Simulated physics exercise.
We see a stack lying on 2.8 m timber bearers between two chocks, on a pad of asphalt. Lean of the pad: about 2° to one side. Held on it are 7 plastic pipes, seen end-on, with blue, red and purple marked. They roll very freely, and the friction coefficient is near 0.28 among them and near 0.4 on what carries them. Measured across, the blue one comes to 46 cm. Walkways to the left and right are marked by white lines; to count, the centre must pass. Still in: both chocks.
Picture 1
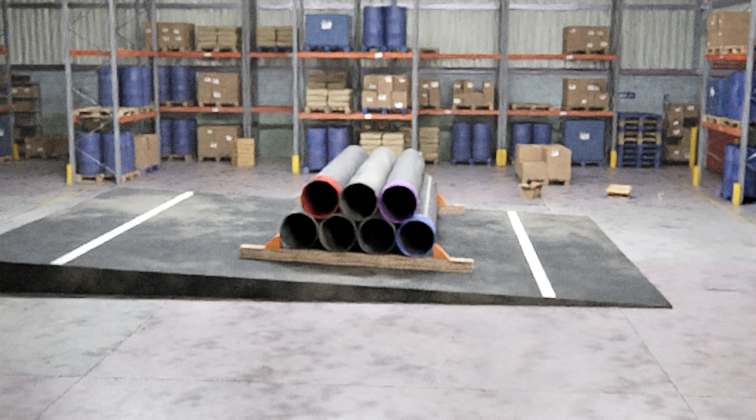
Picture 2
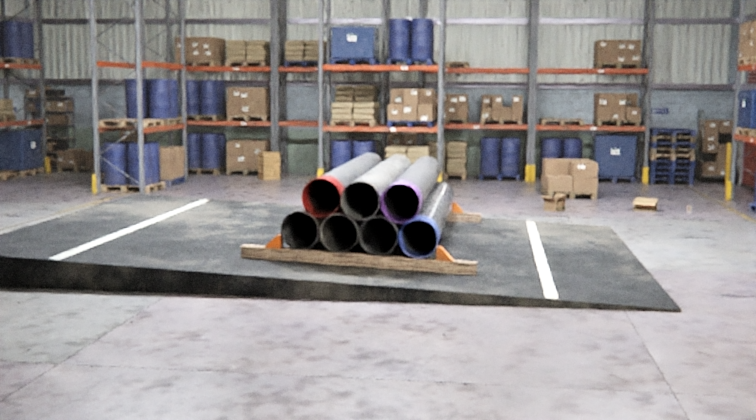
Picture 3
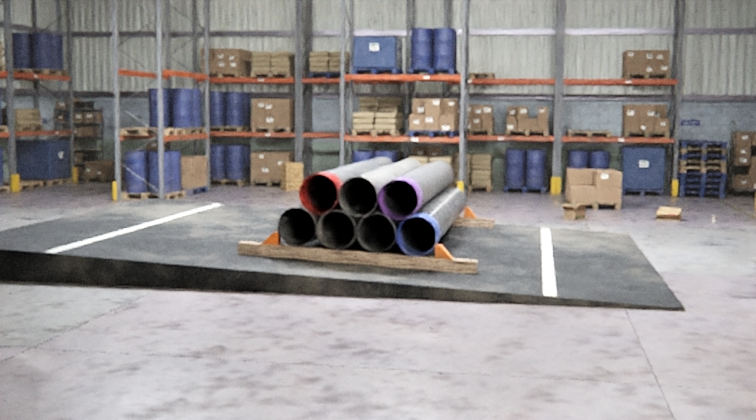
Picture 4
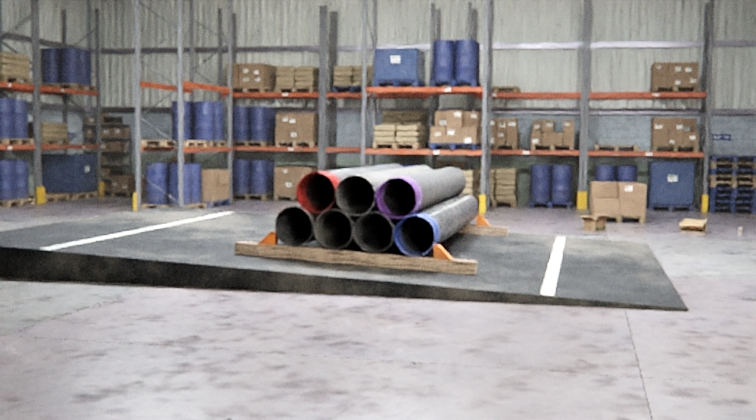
The camera moves slowly around seven stacked pipes that lie still between two orange chocks.
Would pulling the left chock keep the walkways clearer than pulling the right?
Yes.
With the left chock gone, after 0.8 s, blue is on the bearers, 70 cm from the bearers' right end; red is up on others, 95 cm from the bearers' left end; purple is up on others, 90 cm from the bearers' right end; 0 past a line.
With the left chock gone, finally, blue is on the bearers, 70 cm from the bearers' right end; red is up on others, 95 cm from the bearers' left end; purple is up on others, 90 cm from the bearers' right end; 0 past a line.
With the right chock gone, after 3.5 s, blue is off the bearers, 75 cm short of the right line, rolling right; red is up on others, 110 cm from the bearers' right end, rolling right; purple is up on others, 15 cm from the bearers' right end, rolling right; 0 past a line.
With the right chock gone, finally, blue is past the right line; red is past the right line; purple is past the right line; 7 past a line.
